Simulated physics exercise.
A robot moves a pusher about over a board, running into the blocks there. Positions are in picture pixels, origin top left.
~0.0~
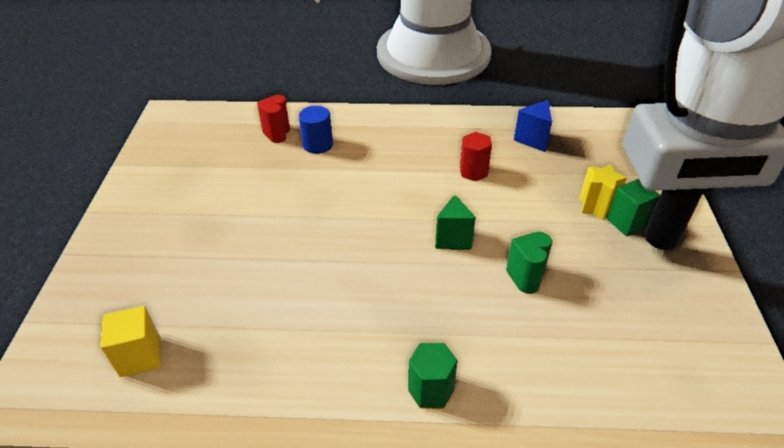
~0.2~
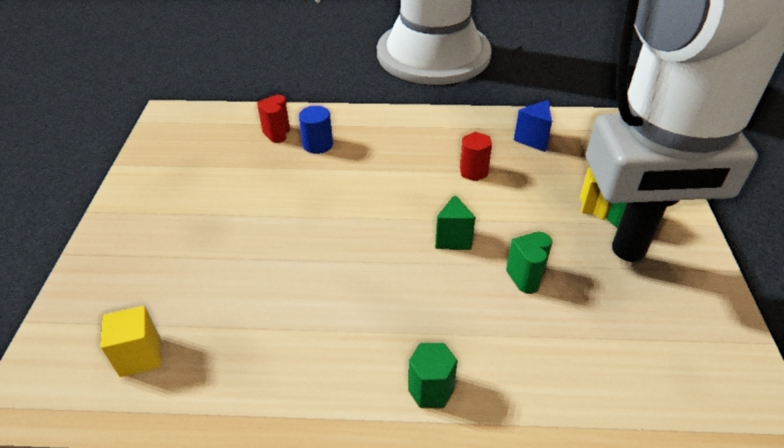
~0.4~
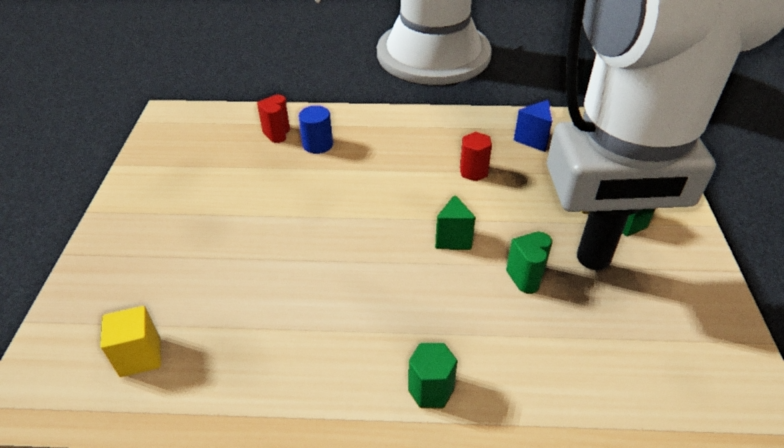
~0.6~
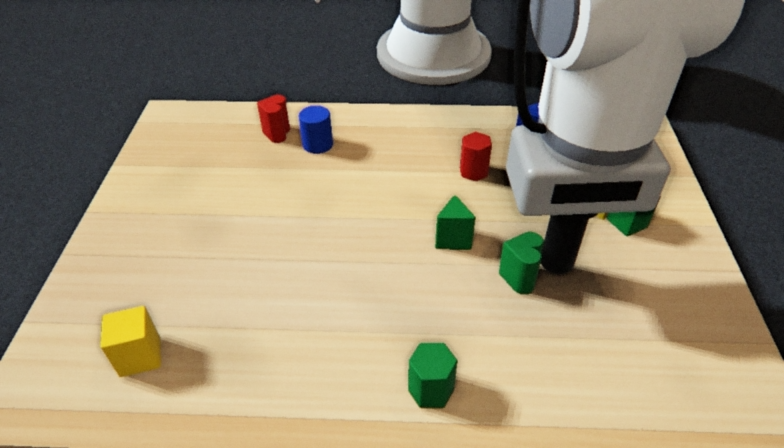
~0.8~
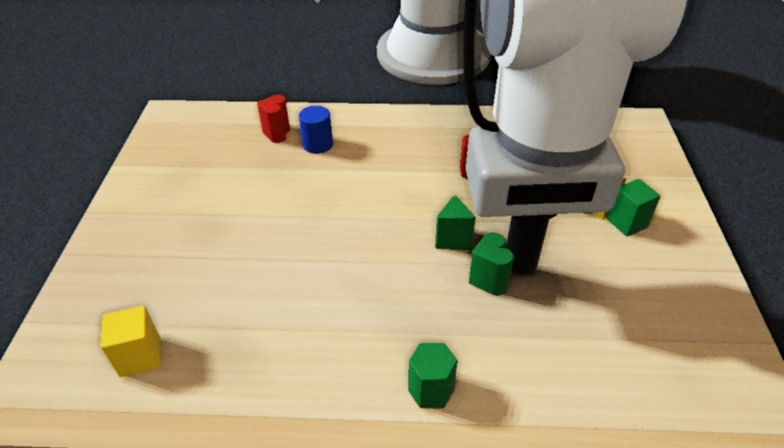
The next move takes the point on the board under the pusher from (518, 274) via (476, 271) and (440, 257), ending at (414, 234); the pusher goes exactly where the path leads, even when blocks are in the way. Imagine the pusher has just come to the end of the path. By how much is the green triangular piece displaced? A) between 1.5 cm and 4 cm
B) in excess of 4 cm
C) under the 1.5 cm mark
The correct letter is C.
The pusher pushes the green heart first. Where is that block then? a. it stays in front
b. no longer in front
The correct letter is b.
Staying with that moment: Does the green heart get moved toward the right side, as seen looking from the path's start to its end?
I expect not.
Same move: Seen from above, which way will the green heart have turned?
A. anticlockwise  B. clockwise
My pick is A.
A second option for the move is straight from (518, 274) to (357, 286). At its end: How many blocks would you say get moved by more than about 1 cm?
Going by the path, one block will move.
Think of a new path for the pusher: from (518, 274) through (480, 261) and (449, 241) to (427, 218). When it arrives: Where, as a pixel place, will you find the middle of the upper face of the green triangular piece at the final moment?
I expect it at (412, 171).
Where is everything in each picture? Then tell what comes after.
The first frame shows pusher's lower end (661, 240); green triangular piece (456, 209); green heart (534, 245).
The second frame shows pusher (628, 251); blocks still.
The third frame shows pusher (593, 259); blocks still.
The fourth frame shows pusher (556, 263); green heart (527, 246).
The fifth frame shows pusher (520, 264); green triangular piece (456, 209); green heart (494, 248).
What follows on the original path. One third of the way, pusher (477, 261); green heart (451, 248).
Two thirds of the way, pusher (440, 246); green triangular piece (454, 206), turned 20° clockwise; green heart (429, 247), turned 45° anticlockwise.
At the end, pusher (414, 224); green triangular piece (451, 201), turned 45° clockwise; green heart (429, 247), turned 45° anticlockwise.
